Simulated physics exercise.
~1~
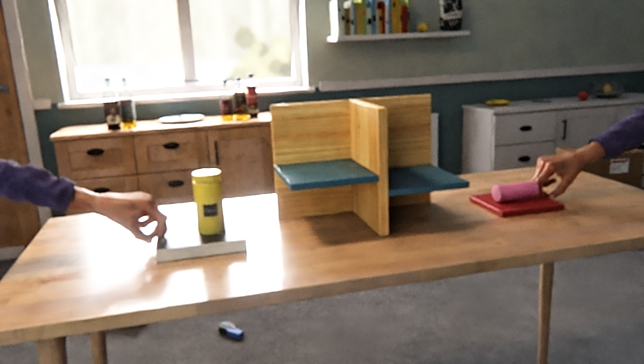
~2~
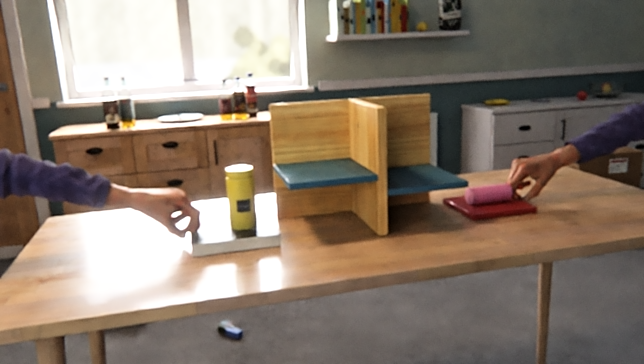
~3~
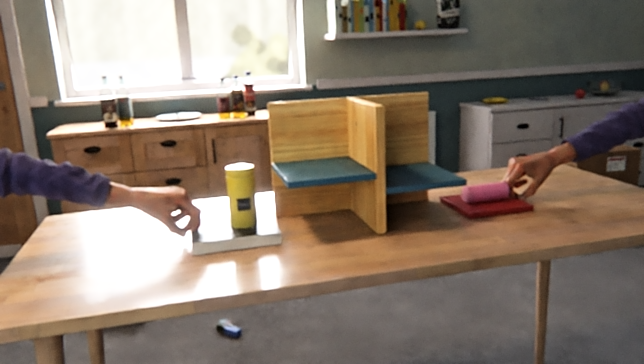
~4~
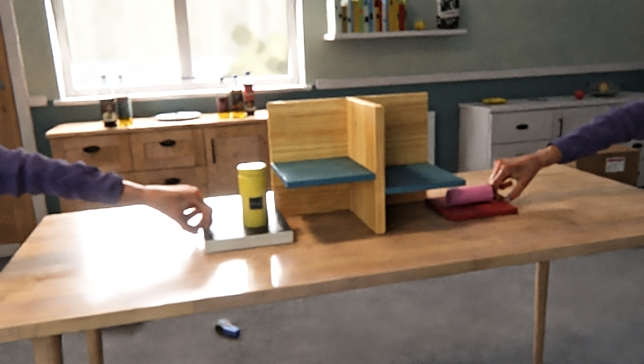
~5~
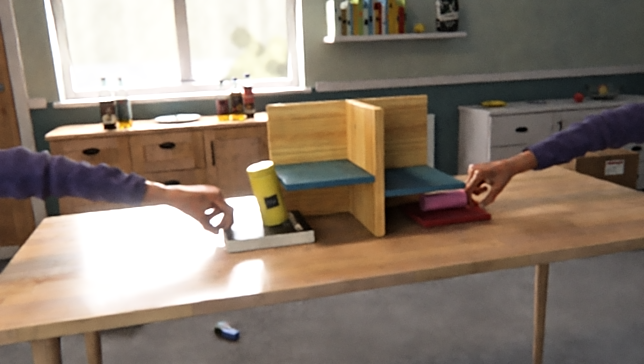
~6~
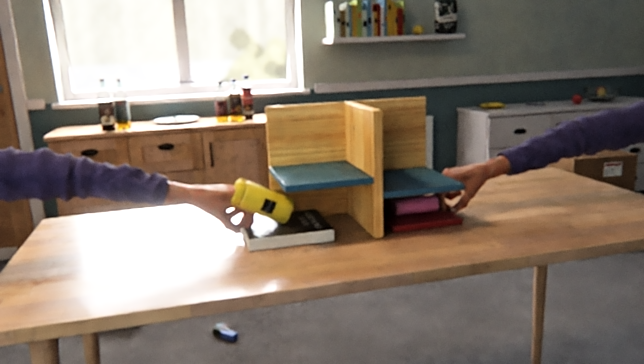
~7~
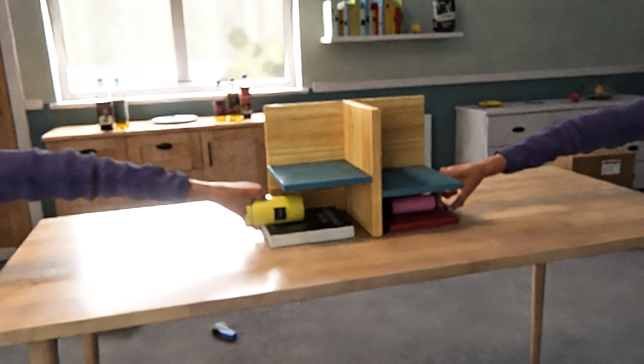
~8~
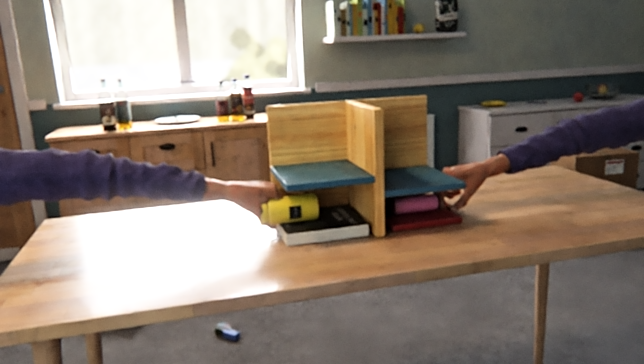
Two hands pushed a black book carrying an upright yellow jar and a red tray carrying a pink candle toward a wooden stand; the candle slid beneath its blue shelf, while the jar struck the shelf, tipped over and ended up lying on the book.
